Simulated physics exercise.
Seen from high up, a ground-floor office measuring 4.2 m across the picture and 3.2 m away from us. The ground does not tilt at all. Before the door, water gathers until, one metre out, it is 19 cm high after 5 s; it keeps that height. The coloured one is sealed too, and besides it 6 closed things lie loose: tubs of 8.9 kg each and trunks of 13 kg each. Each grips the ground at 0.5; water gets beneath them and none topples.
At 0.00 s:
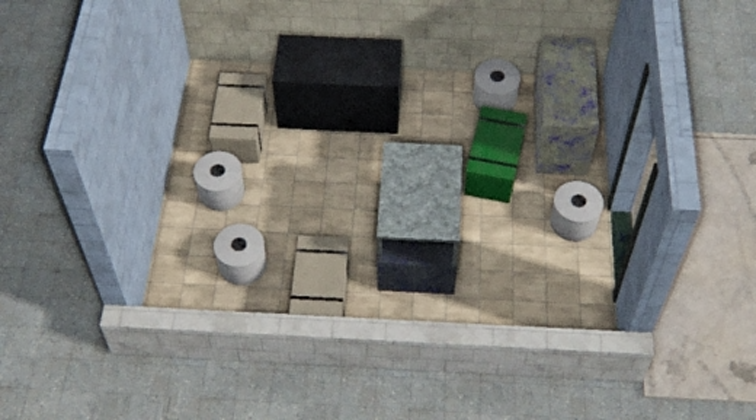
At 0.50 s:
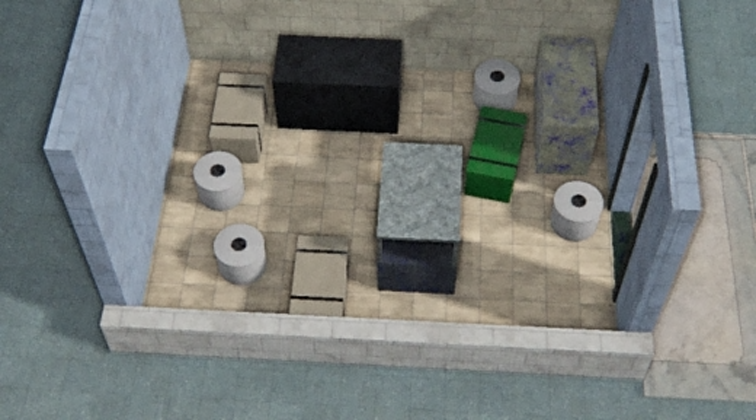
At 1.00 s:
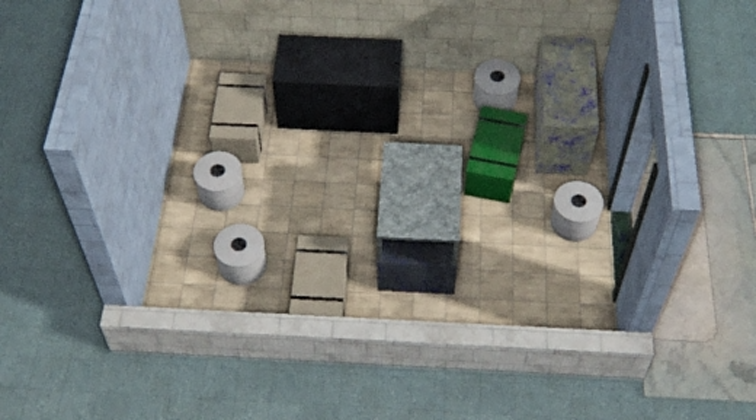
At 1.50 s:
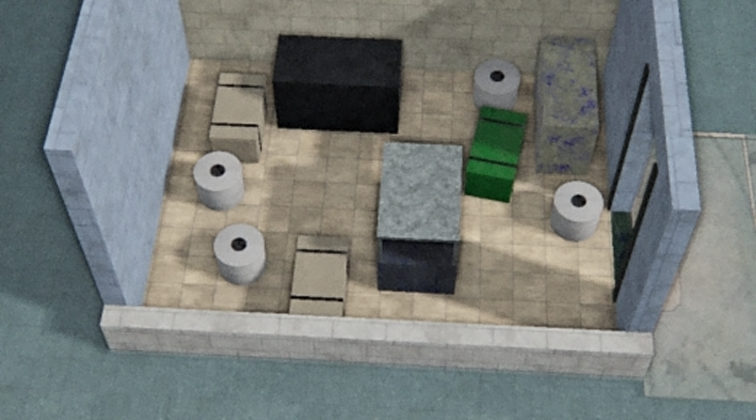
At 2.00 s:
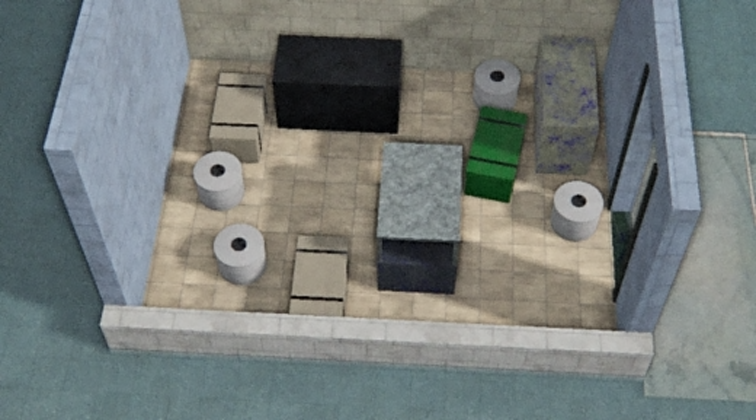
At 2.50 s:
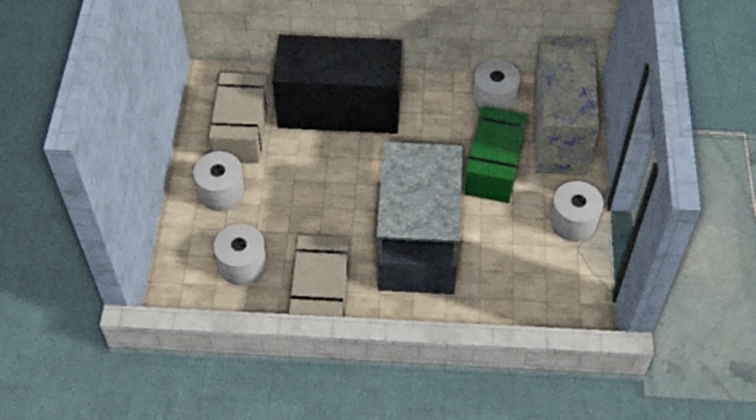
Bluish-green water spread over the grey ground around a small open-topped office and then across the paved patch outside the door on the right, while the green trunk and everything else inside stayed still.
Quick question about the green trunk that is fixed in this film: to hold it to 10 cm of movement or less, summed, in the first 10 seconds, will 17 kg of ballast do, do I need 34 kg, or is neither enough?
Neither is enough.
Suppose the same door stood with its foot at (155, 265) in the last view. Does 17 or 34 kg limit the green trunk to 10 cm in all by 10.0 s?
The answer is that only the greater mass suffices.
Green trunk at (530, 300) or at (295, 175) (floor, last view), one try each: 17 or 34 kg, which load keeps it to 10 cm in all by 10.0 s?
Respectively, neither option succeeds and the heavy option is needed.
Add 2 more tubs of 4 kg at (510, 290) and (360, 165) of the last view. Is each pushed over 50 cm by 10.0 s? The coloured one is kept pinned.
In order: Above the mark, within the mark.
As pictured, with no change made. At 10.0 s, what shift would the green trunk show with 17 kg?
I'd put it at roughly 80 cm.
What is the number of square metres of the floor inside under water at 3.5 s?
That flooded area is roughly 1.5 m2.
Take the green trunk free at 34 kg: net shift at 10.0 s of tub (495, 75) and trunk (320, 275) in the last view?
First 30 cm, then 40 cm.
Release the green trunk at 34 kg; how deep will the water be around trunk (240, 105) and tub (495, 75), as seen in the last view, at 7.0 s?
Depth approx. 0 cm / 2 cm.
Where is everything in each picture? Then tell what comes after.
The first picture shows the green trunk at (497, 142) rests on the ground; 0.0 m2 under water; 0 of 7 have shifted.
The second picture shows the green trunk at (497, 142), on the bottom; 0.0 m2 under water; 0 of 7 have shifted.
The third picture shows the green trunk at (497, 142), on the bottom; 0.0 m2 under water; 0 of 7 have shifted.
The fourth picture shows the green trunk at (497, 142), on the bottom; water covers 0.0 m2; 0 of 7 have shifted.
The fifth picture shows the green trunk at (497, 142), on the bottom; water covers 0.0 m2; 0 of 7 have shifted.
The sixth picture shows the green trunk at (497, 142), on the bottom; water covers 0.1 m2; 0 of 7 have shifted.
After 3.5 s the green trunk would be 0 cm from its start with 17 kg and 0 cm from its start with 34 kg; 0 cm of water round it then.
After 4.5 s the green trunk would be 0 cm from its start with 17 kg and 0 cm from its start with 34 kg; 1 cm of water round it then.
After 7.0 s the green trunk would be 72 cm from its start with 17 kg and 7 cm from its start with 34 kg; 6 cm of water round it then.
After 10.0 s the green trunk would be 80 cm from its start with 17 kg and 56 cm from its start with 34 kg; 7 cm of water round it then.
